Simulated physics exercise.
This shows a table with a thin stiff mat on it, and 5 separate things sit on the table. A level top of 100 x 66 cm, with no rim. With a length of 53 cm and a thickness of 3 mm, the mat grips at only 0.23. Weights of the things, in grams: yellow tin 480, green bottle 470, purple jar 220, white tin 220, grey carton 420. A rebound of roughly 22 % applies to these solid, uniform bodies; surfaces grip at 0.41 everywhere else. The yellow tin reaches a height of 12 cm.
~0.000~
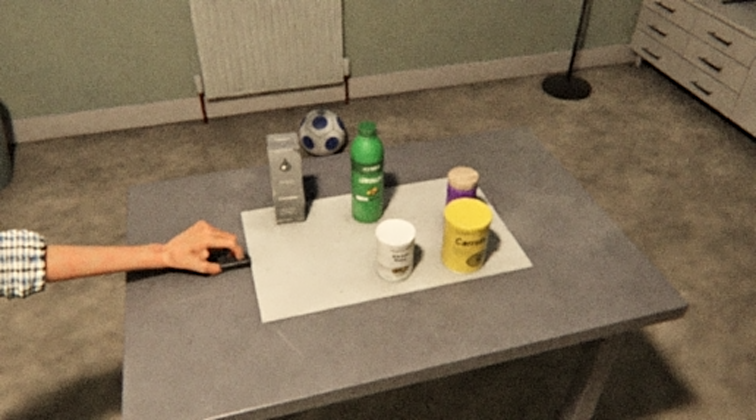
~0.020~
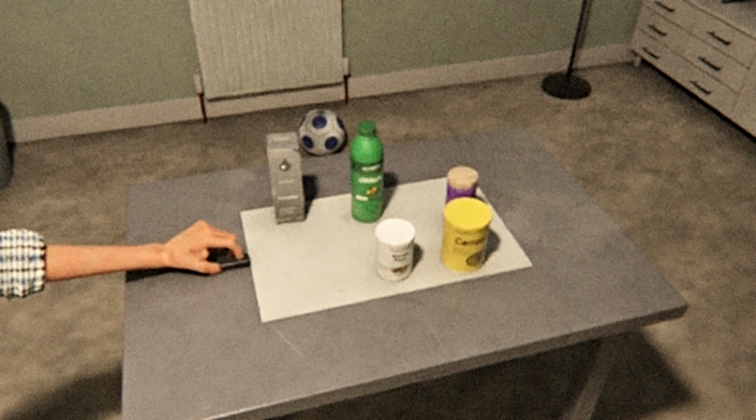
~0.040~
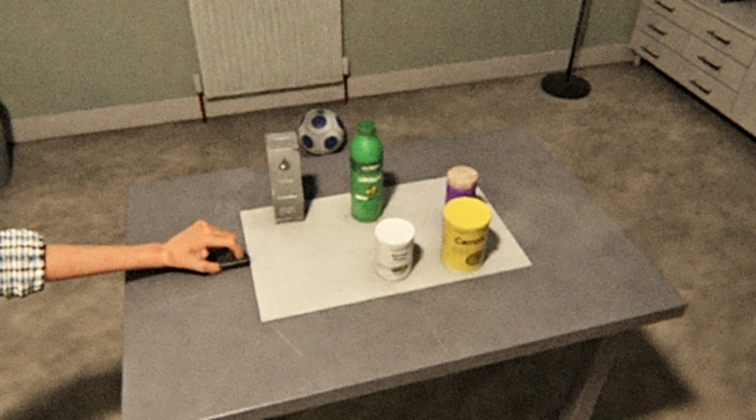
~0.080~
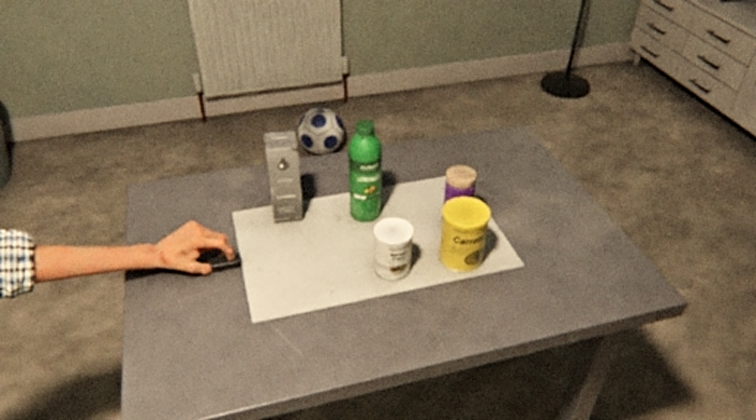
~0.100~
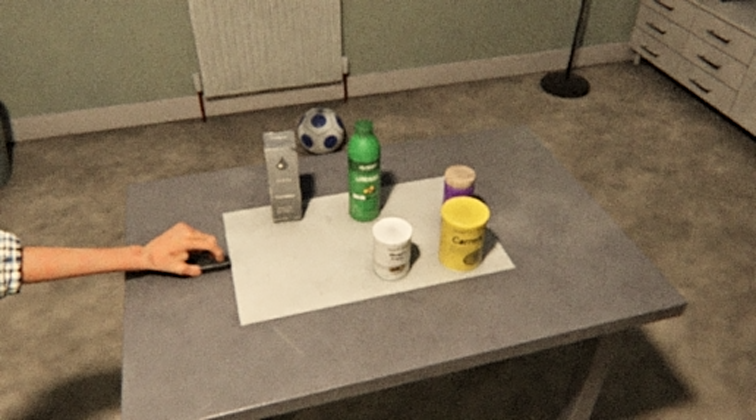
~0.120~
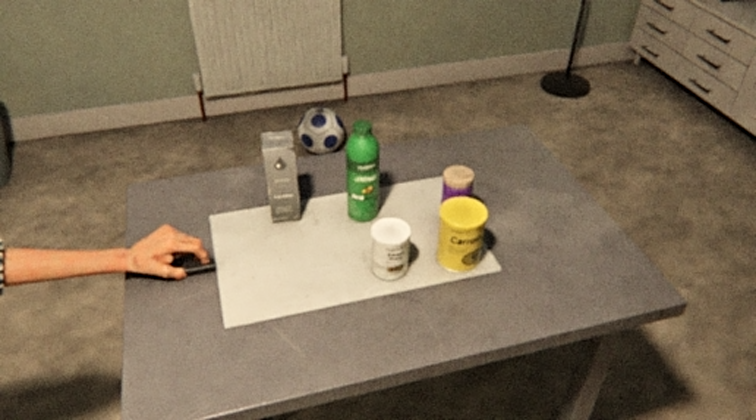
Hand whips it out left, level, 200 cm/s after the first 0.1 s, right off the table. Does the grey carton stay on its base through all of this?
No.
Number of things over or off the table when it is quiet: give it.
I make it 2.
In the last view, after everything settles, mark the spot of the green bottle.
Its middle settles close to pixel (265, 254).
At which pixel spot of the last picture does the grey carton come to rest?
It stops at about (194, 220).
Around 0.22 s, 26 cm of pull; grey carton at 8° to upright near (267, 179); purple jar at 3° to upright; green bottle shifted 4 cm.
Around 0.32 s, 46 cm of pull; grey carton at 26° to upright near (241, 183); green bottle shifted 8 cm; white tin shifted 8 cm.
Around 0.52 s, 86 cm of pull; grey carton on its side near (196, 215); green bottle at 24° to upright; white tin shifted 8 cm.
Around 0.72 s, 105 cm of pull; grey carton on its side near (194, 219); green bottle at 68° to upright; white tin shifted 8 cm.
Finally (2.5 s), on their side or leaning hard on the table, green bottle and grey carton; not toppled but over 6 cm from the start, white tin; the other 2 still in place (within 6 cm). Final places as that camera would see them, grey carton near (194, 219).
